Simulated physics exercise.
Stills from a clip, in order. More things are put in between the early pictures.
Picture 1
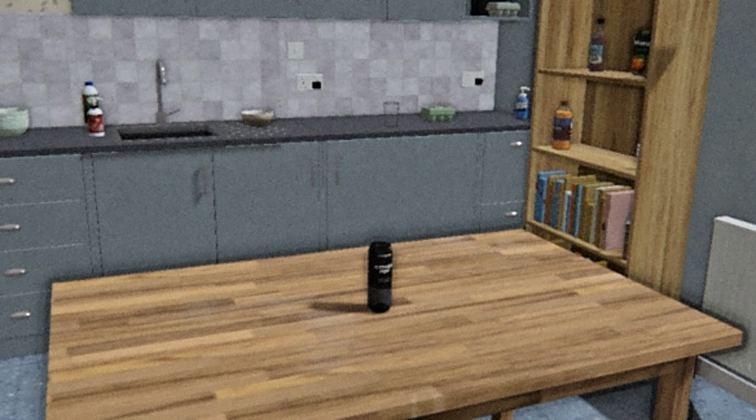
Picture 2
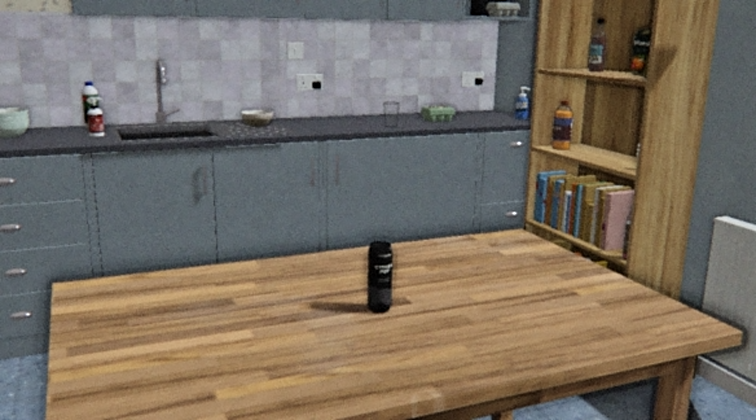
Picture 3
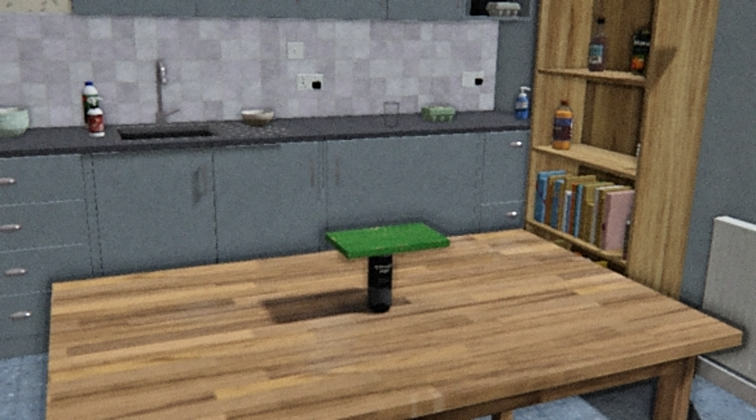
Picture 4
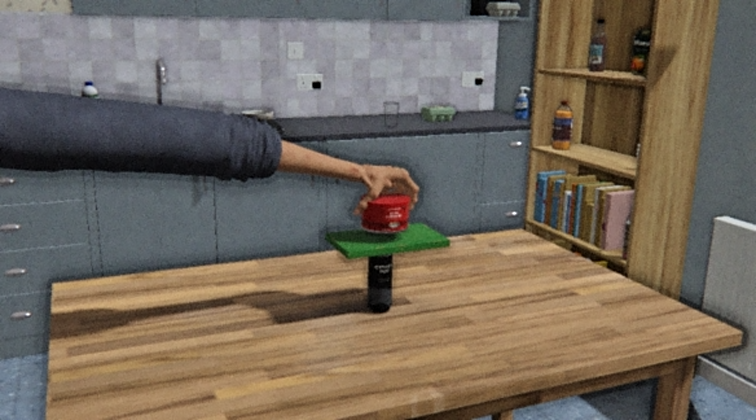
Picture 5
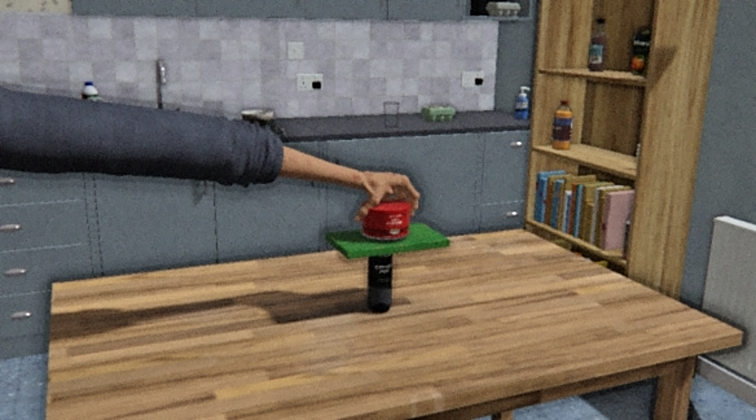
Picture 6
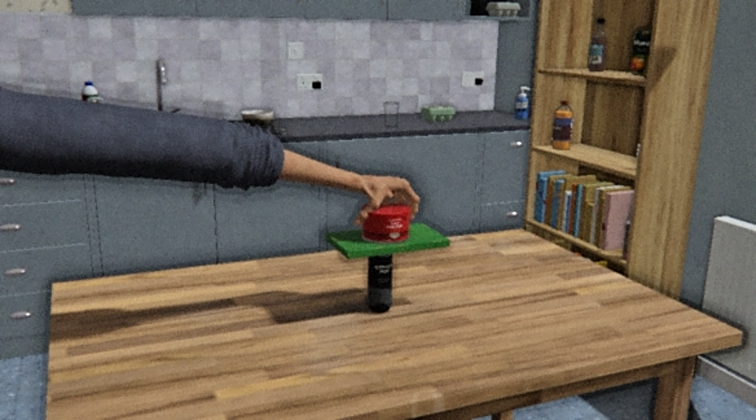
A hand lowers a red tub onto a green board on a black bottle.
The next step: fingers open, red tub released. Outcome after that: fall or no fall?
The balance lasts.
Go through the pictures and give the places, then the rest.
In the first frame, the last thing is not in view yet.
In the second frame, the last thing is not in view yet.
In the third frame, the last thing is not in view yet; green board (387, 240).
The fourth frame shows on its way; red tub (385, 212); green board (387, 240).
The fifth frame shows on its way; red tub (386, 219); green board (387, 240).
The sixth frame shows in place under the hand; red tub (386, 222); green board (387, 240).
Then, 0.50 s on from there, no change.
Then, 1.30 s on from there, red tub resting near (386, 223).
In the end, all 3 unmoved. At the end, from the last picture's camera, red tub near (386, 223). The stack stays up.
